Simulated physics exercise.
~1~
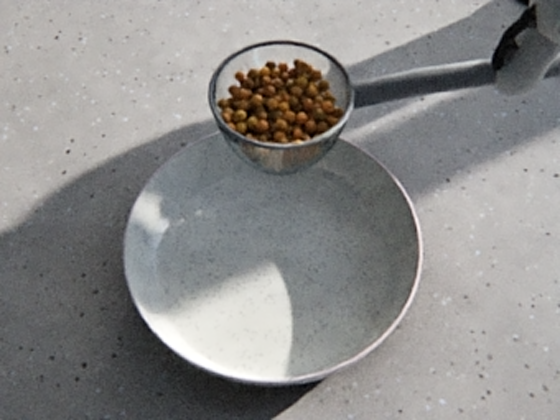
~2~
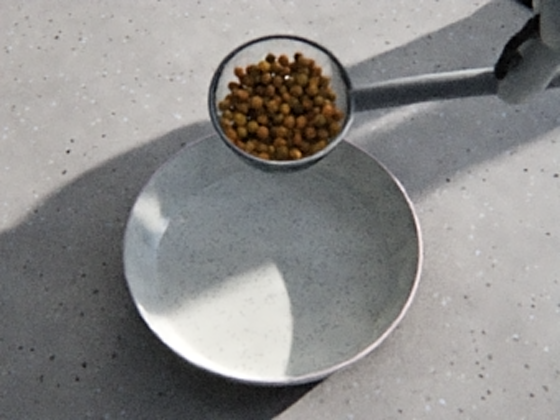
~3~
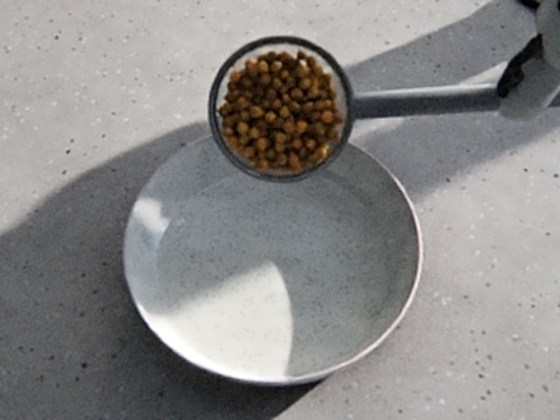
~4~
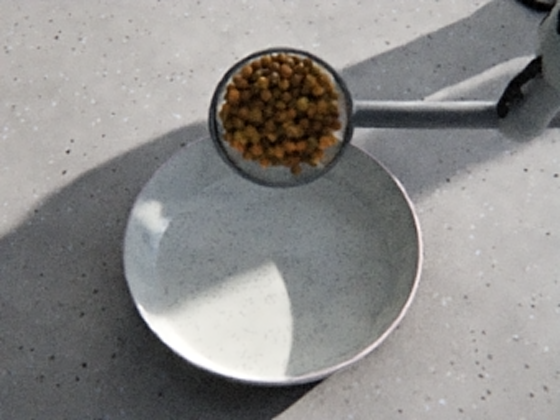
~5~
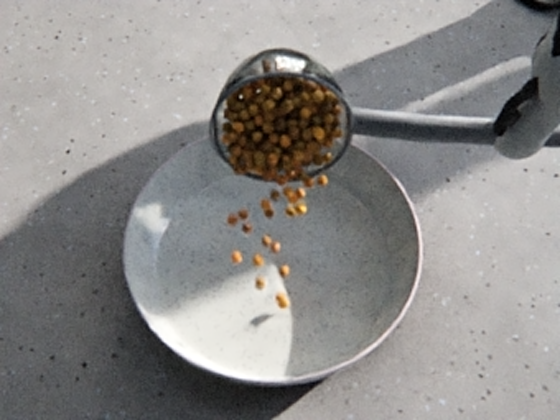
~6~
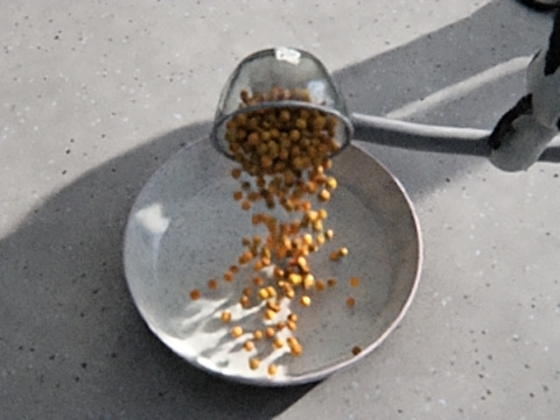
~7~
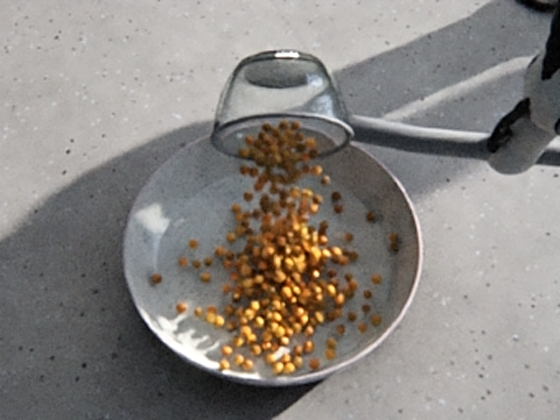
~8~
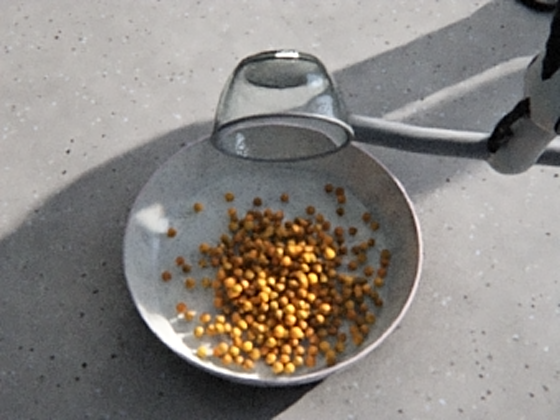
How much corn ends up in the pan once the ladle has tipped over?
A moderate amount lands in the pan, a loose scatter of kernels that covers much of the bottom but leaves part of it bare.
